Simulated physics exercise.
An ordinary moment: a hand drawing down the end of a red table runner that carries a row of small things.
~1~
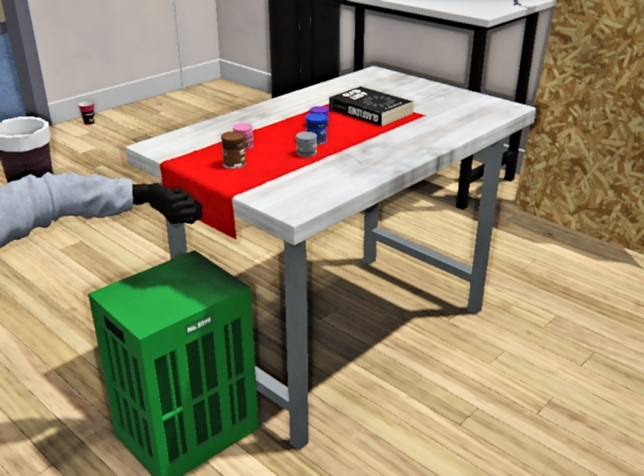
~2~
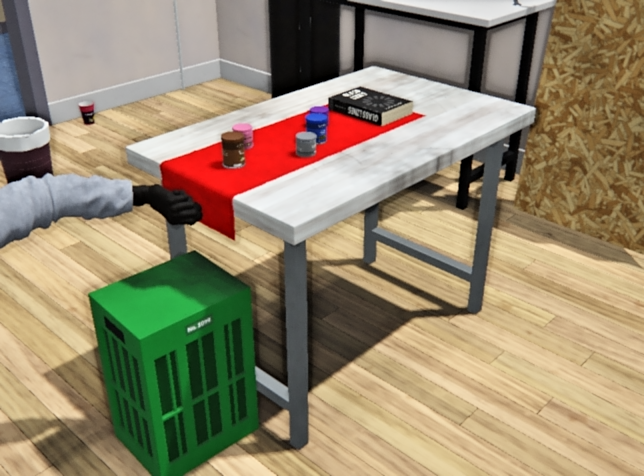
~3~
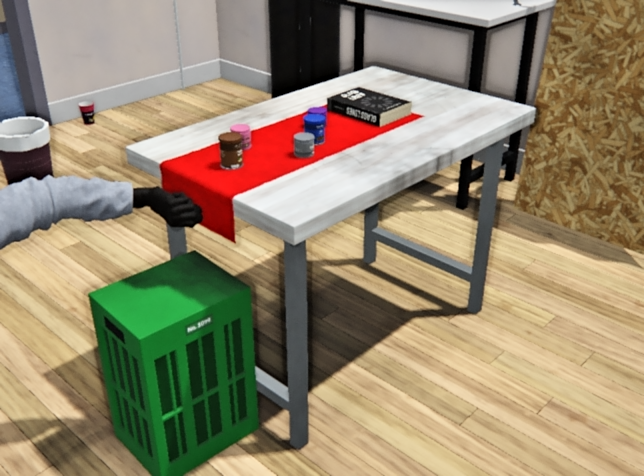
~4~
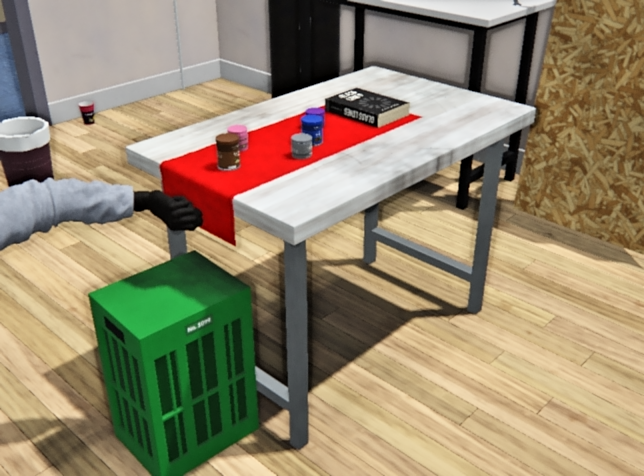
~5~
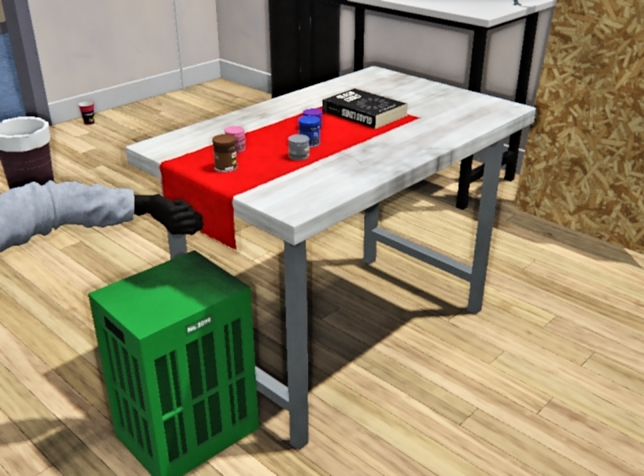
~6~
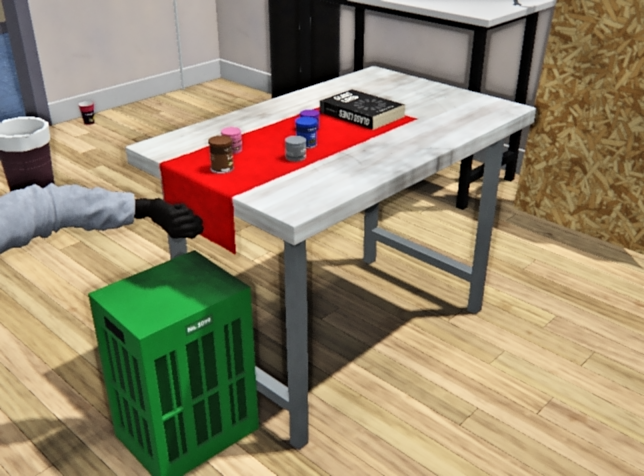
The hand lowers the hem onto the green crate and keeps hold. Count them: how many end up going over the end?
The count is one.
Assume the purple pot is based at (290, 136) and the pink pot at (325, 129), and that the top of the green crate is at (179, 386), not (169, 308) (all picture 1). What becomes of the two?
Observed: Purple pot departs; pink pot remains seated.
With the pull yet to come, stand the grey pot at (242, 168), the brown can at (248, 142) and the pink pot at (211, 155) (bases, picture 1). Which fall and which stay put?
The grey pot will end up down, the brown can will stay where it is, and the pink pot will end up down.
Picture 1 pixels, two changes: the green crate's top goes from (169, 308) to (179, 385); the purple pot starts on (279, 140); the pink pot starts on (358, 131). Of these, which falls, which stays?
As for the purple pot, it leaves the top; as for the pink pot, it stays in place.
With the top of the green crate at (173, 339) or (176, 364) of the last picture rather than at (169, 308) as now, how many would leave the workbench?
2 and 3.
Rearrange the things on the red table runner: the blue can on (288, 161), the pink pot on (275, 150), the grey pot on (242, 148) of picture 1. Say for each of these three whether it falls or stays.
First the blue can: It is still up there. Next the pink pot: It is still up there. Last the grey pot: It is still up there.
Soon after, hem near (201, 261); all still up.
After that, hem on the crate; brown can gone.
In the end, hem on the crate; brown can gone. It carries off one.
